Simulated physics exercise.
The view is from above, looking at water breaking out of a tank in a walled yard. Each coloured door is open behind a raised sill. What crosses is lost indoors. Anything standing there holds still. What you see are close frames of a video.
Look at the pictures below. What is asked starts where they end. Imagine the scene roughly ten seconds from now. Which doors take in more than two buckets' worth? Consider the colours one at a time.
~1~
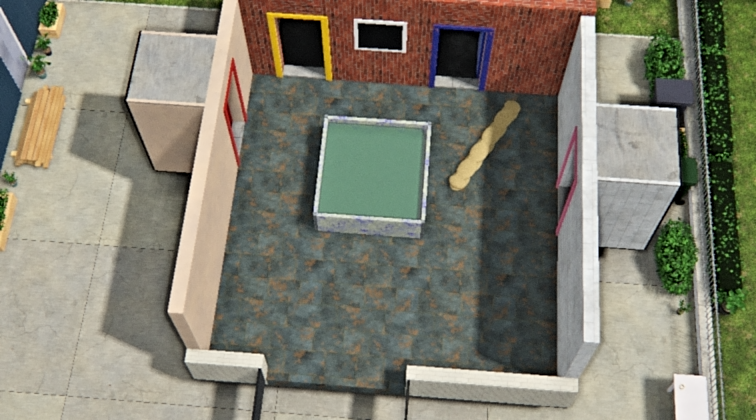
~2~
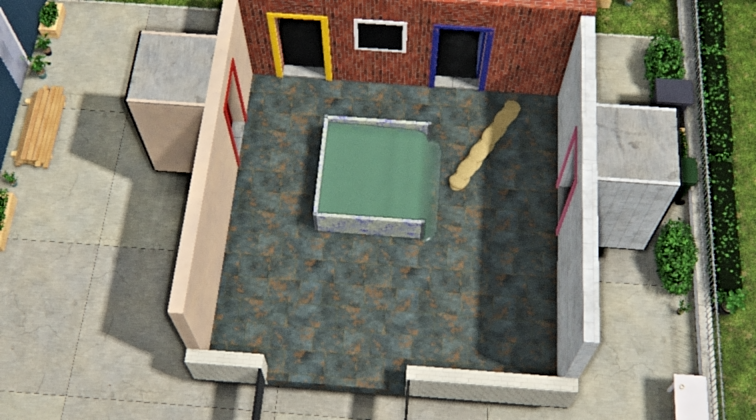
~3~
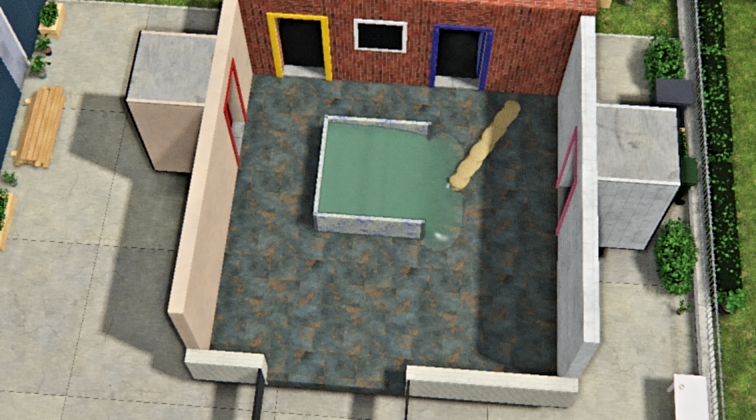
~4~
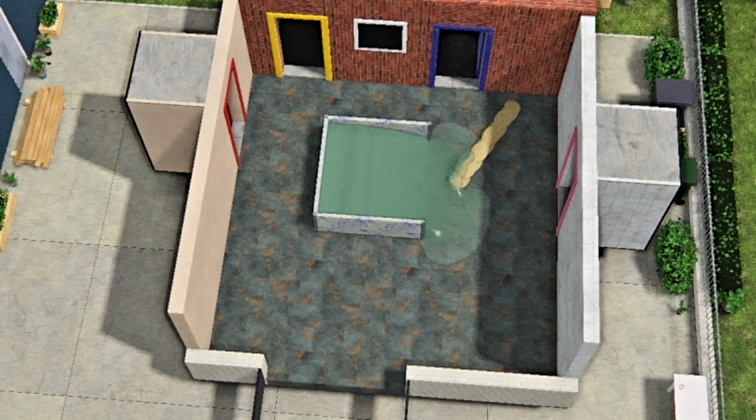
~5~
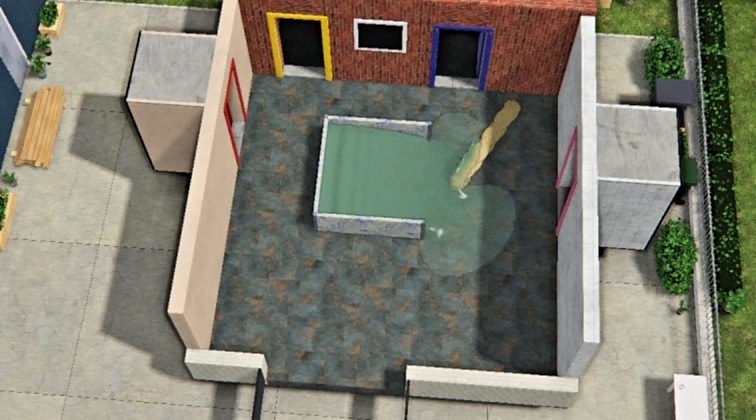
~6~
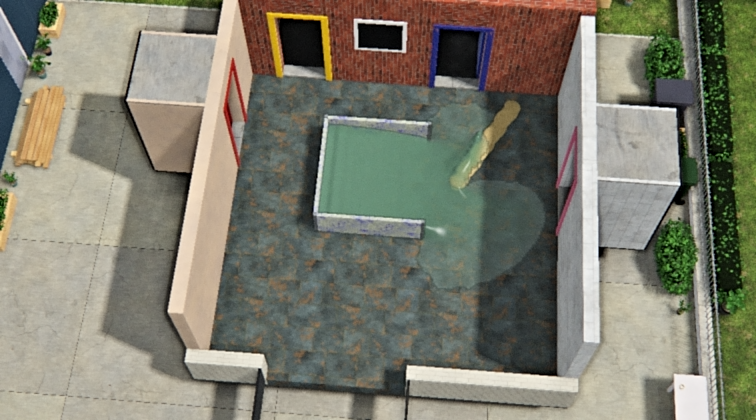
The pink door does; the red door does not; the yellow door does not; the blue door does.
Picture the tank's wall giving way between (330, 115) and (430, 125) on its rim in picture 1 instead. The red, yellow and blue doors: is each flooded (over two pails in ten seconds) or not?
I reckon the red gets too much, the yellow gets too much too, and the blue gets too much.
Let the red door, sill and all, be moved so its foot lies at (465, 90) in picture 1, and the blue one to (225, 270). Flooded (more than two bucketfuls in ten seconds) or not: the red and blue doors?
So the red one runs past it while the blue one keeps within it.
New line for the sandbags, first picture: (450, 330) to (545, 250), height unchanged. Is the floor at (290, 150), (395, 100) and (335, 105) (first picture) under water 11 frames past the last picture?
Sequence check: Left alone / left alone / left alone.
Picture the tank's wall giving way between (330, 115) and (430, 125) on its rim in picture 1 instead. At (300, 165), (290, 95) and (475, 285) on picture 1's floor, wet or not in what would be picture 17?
Sequence: Spared / wetted / spared.
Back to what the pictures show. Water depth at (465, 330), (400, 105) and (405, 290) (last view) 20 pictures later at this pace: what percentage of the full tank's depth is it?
Some 4, 2 and 0 in a hundred.
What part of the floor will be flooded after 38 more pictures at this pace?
About 80 per cent.
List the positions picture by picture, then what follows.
In the first picture, the water tank at (374, 170) is whole and still.
In the second picture, the front is at (426, 238), out from the gap at (424, 184).
In the third picture, water pours out at (424, 184) and has run to (438, 248).
In the fourth picture, water pours out at (424, 184) and has run to (460, 255).
In the fifth picture, water pours out at (424, 185) and has run to (492, 255).
In the sixth picture, water pours out at (424, 184) and has run to (540, 221).
A moment on, water covers 30 % of the floor; the pink door over two buckets in, the red door not reached, the yellow door not reached, the blue door under two buckets in.
Next, water covers 35 % of the floor; the pink door far over two buckets in, the red door not reached, the yellow door not reached, the blue door over two buckets in.
Then, water covers 45 % of the floor; the pink door far over two buckets in, the red door not reached, the yellow door not reached, the blue door far over two buckets in.
Later, water covers 80 % of the floor; the pink door far over two buckets in, the red door not reached, the yellow door wet at the sill, nothing in, the blue door far over two buckets in.
In the end, water covers 95 % of the floor; the pink door far over two buckets in, the red door wet at the sill, nothing in, the yellow door wet at the sill, nothing in, the blue door far over two buckets in.
